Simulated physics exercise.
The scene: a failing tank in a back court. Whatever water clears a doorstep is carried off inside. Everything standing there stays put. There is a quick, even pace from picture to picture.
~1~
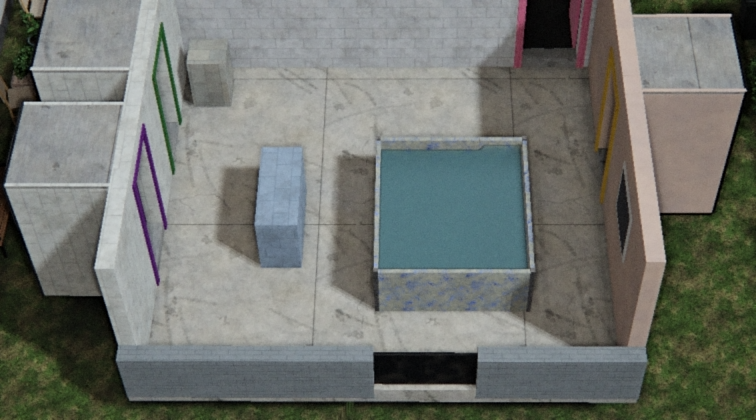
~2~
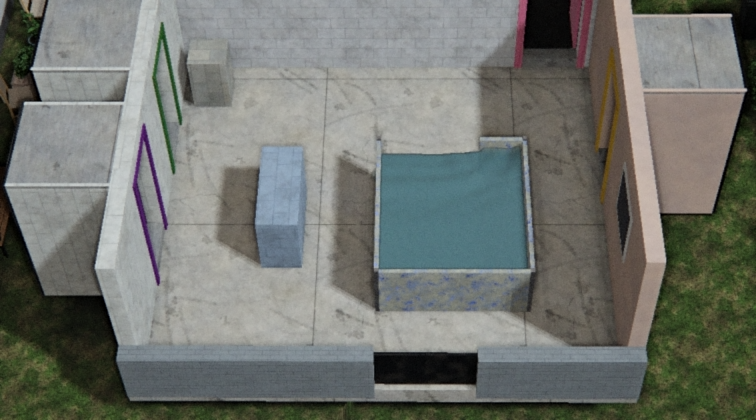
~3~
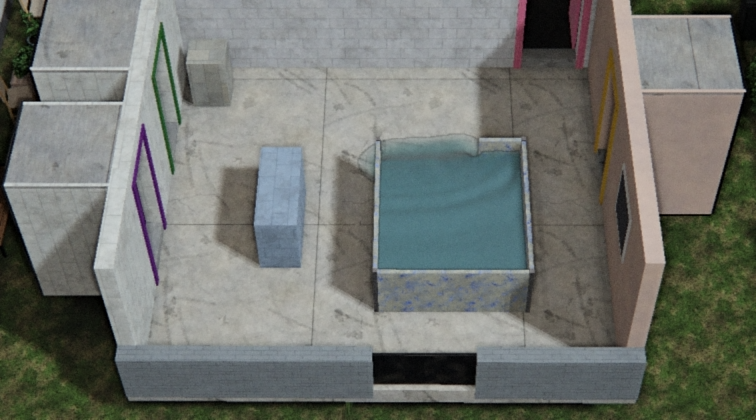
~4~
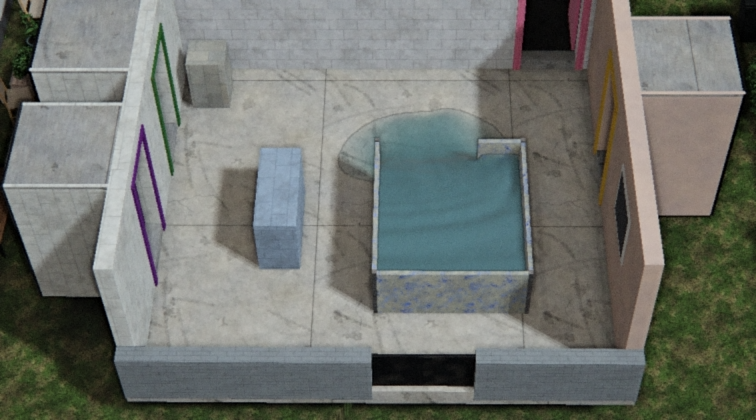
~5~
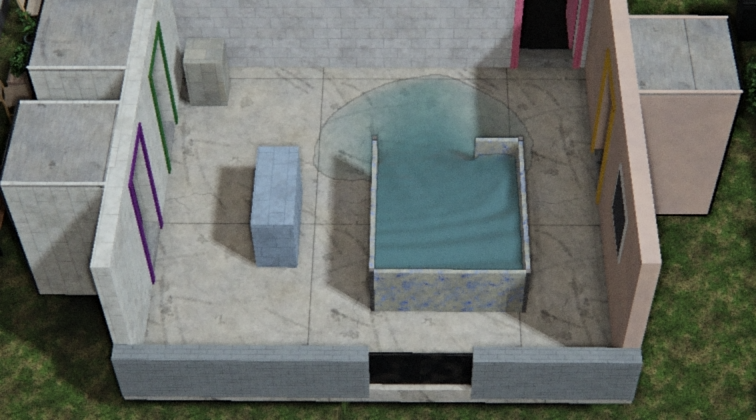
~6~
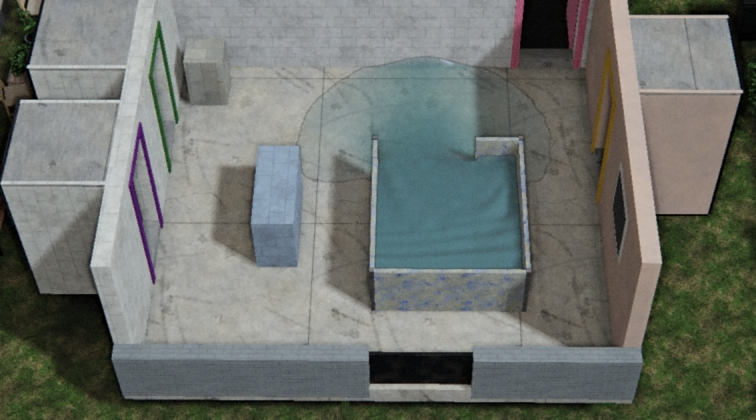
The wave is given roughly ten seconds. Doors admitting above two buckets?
Yellow door not above, pink door above, purple door not above, green door above.
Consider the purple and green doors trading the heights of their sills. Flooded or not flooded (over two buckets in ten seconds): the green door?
Green stays within the limit.
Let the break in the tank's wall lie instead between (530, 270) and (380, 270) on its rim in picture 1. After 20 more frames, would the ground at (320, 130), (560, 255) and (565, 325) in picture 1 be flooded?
The first spot is spared, the second soaked and the third soaked.
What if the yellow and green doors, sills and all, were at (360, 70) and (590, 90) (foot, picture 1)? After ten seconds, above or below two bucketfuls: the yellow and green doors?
The yellow one overflows, while the green one overflows.
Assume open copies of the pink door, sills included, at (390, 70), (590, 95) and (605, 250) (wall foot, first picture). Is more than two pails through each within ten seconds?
Log: Door one beats the mark; door two beats the mark; door three misses the mark.
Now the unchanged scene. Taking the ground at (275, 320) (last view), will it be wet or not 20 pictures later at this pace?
That spot would be not wet.
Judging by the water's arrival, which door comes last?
I'd go with the purple one.
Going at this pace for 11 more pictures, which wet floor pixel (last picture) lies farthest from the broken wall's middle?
Somewhere about (185, 72).
A moment on, water covers 30 % of the floor; the yellow door wet at the sill, nothing in, the pink door wet at the sill, nothing in, the purple door not reached, the green door not reached.
Next, water covers 35 % of the floor; the yellow door wet at the sill, nothing in, the pink door under two buckets in, the purple door not reached, the green door not reached.
Then, water covers 65 % of the floor; the yellow door wet at the sill, nothing in, the pink door over two buckets in, the purple door wet at the sill, nothing in, the green door under two buckets in.
Later, water covers 90 % of the floor; the yellow door wet at the sill, nothing in, the pink door far over two buckets in, the purple door wet at the sill, nothing in, the green door over two buckets in.
In the end, water covers 100 % of the floor; the yellow door wet at the sill, nothing in, the pink door far over two buckets in, the purple door wet at the sill, nothing in, the green door over two buckets in.
